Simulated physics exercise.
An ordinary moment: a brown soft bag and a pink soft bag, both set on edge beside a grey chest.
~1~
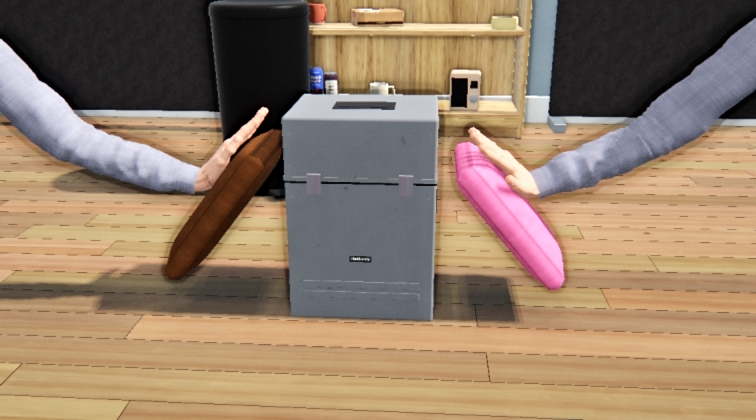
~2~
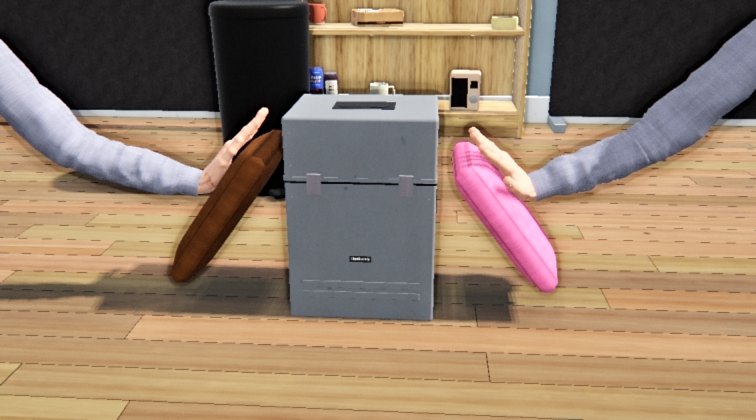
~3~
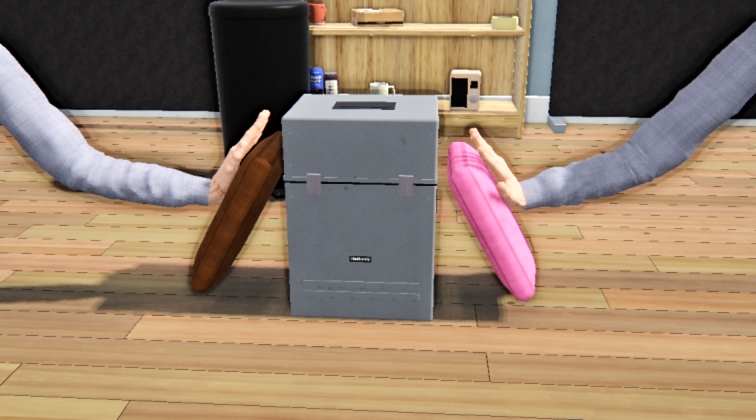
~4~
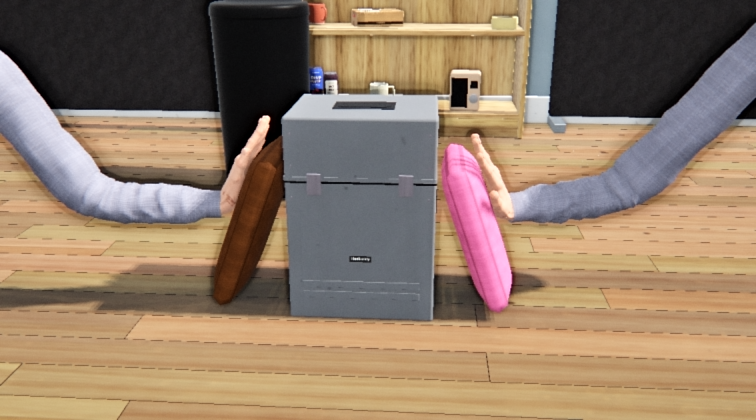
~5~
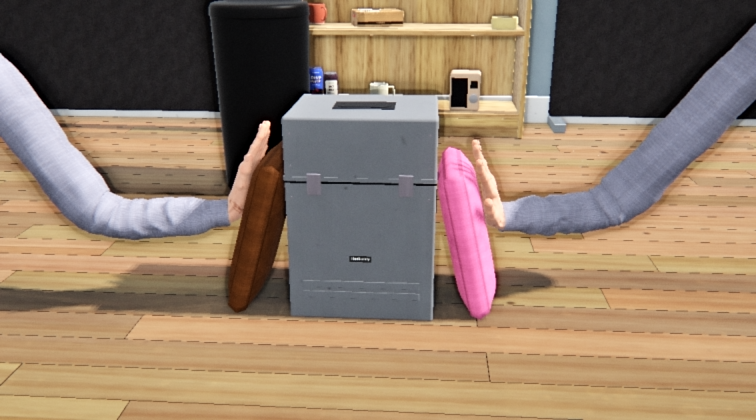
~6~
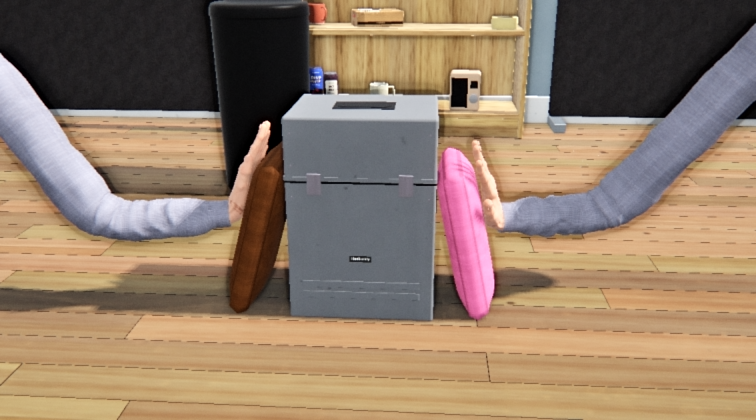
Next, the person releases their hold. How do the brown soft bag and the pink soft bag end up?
In the end my guess is the brown soft bag won't come down; my guess is the pink soft bag won't come down.
Then, 0.32 s later than the last view, brown soft bag against the side near (267, 224); pink soft bag against the side near (464, 231).
Finally, brown soft bag against the side near (266, 224); pink soft bag against the side near (464, 231). The brown soft bag keeps leaning and the pink soft bag holds its lean.
